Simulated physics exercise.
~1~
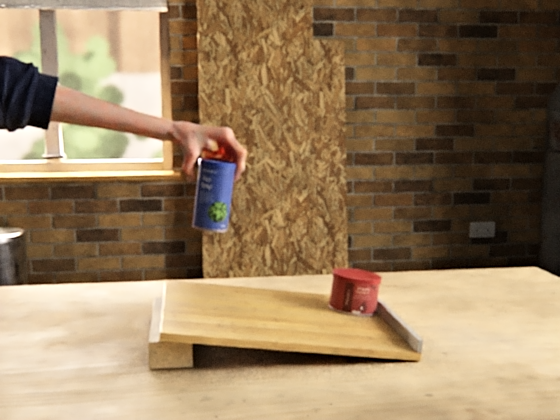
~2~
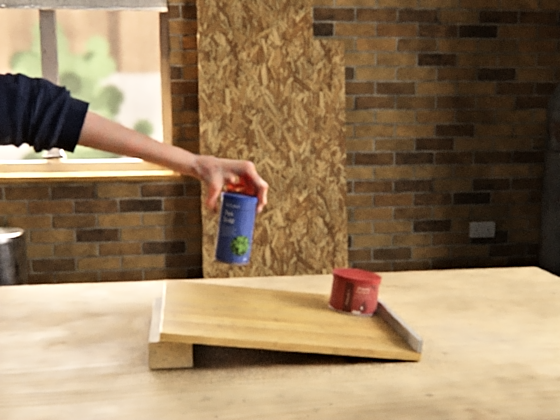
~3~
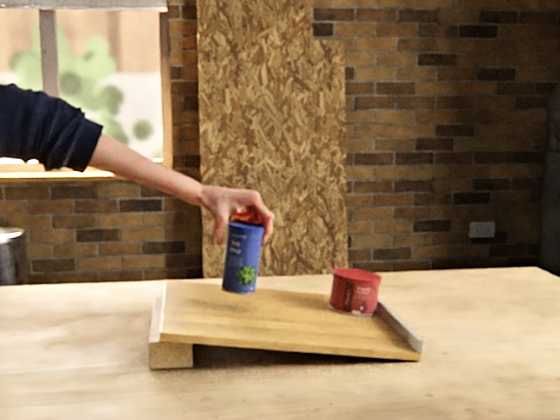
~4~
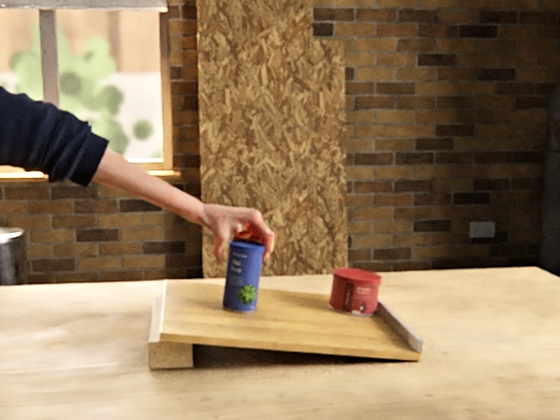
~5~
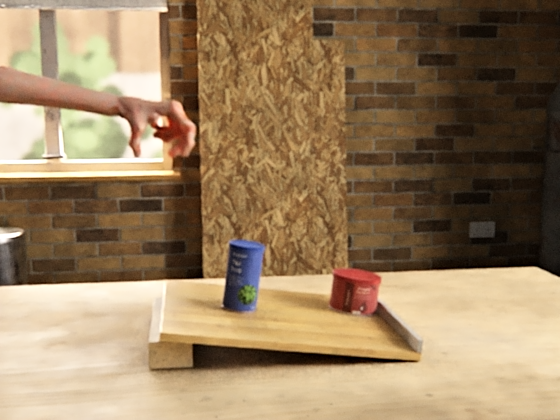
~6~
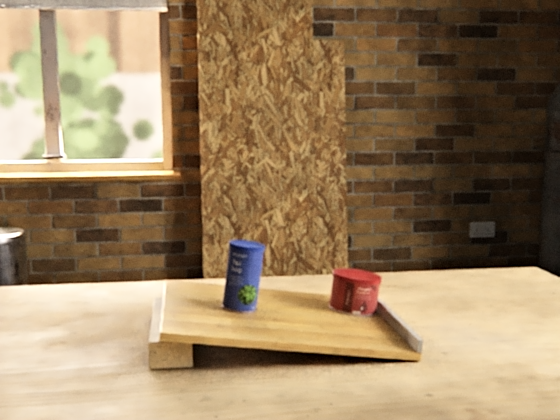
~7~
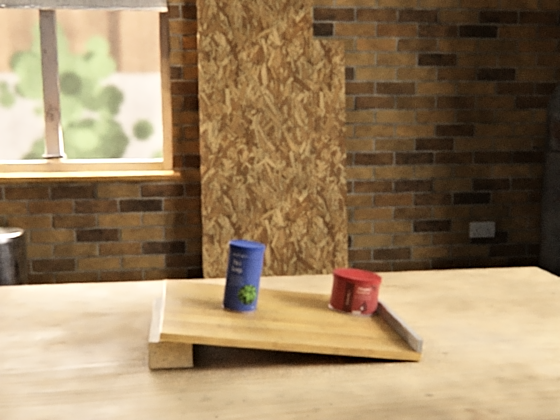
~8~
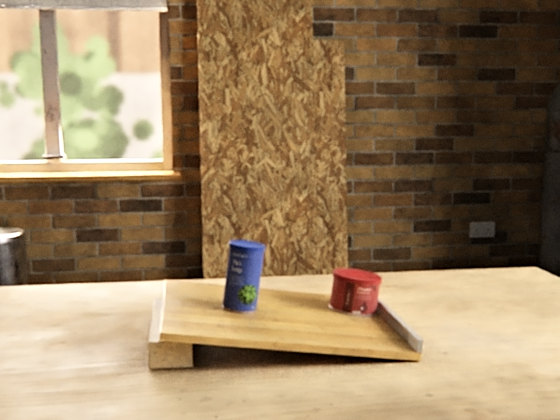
A hand lowered a blue tin onto a gently sloping wooden board, to the left of a red tub, then let go and drew back out of view to the left. The tin stayed upright where it was placed, and both containers remained still.
